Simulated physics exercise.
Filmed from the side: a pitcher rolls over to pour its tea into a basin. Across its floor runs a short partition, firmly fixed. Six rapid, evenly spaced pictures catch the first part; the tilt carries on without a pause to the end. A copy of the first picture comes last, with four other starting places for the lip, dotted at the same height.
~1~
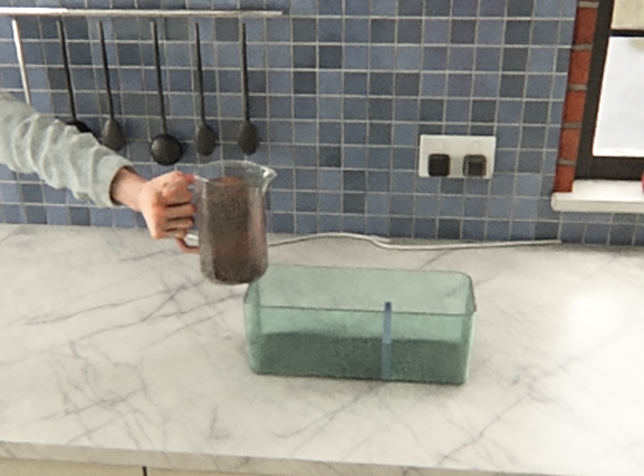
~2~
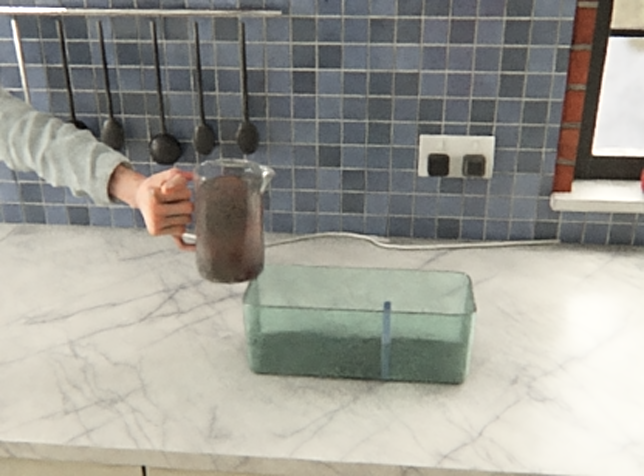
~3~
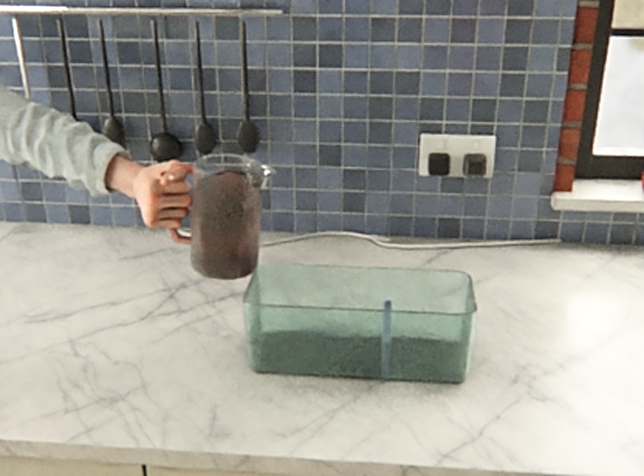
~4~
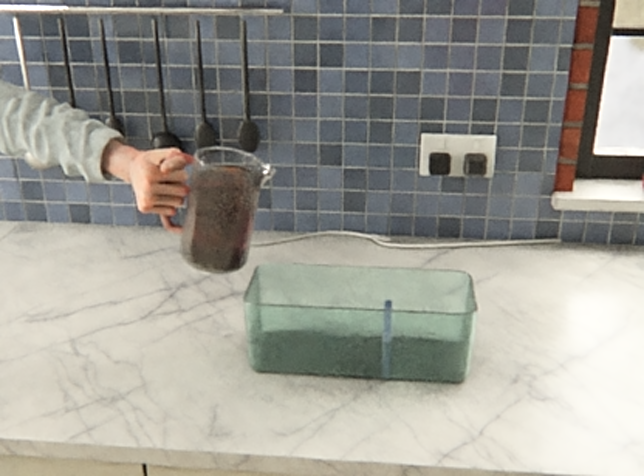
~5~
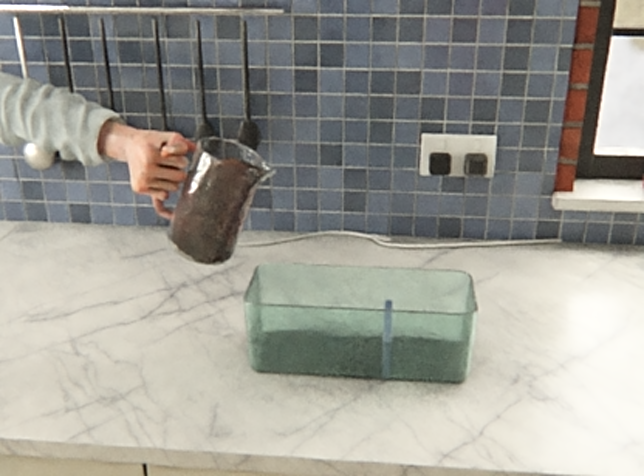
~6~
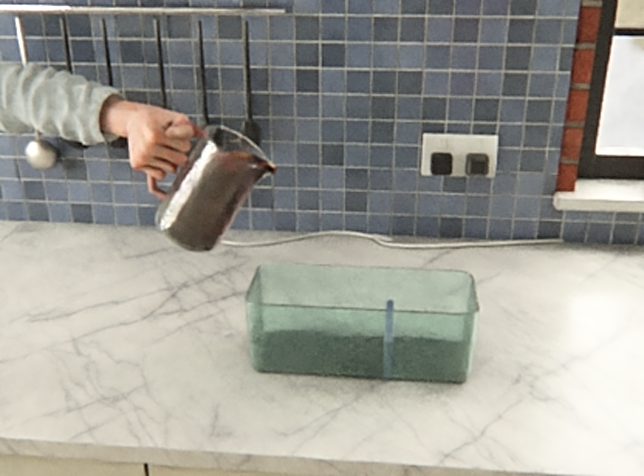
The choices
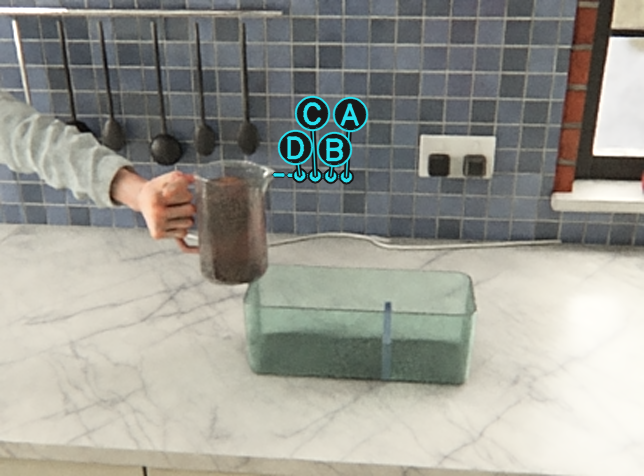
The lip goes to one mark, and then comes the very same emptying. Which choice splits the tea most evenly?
The answer is spot D.
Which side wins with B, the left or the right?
The right side.
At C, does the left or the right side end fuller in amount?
More ends on the right.
On the marked copy, A at (346, 176); B at (330, 176); C at (315, 175); D at (299, 175).
If A is chosen, about 36 % ends left of the wall and 59 % right of it; 5 % is lost outside.
If B is chosen, about 20 % ends left of the wall and 77 % right of it; 3 % is lost outside.
If C is chosen, about 14 % ends left of the wall and 84 % right of it.
If D is chosen, about 45 % ends left of the wall and 52 % right of it; 3 % is lost outside.
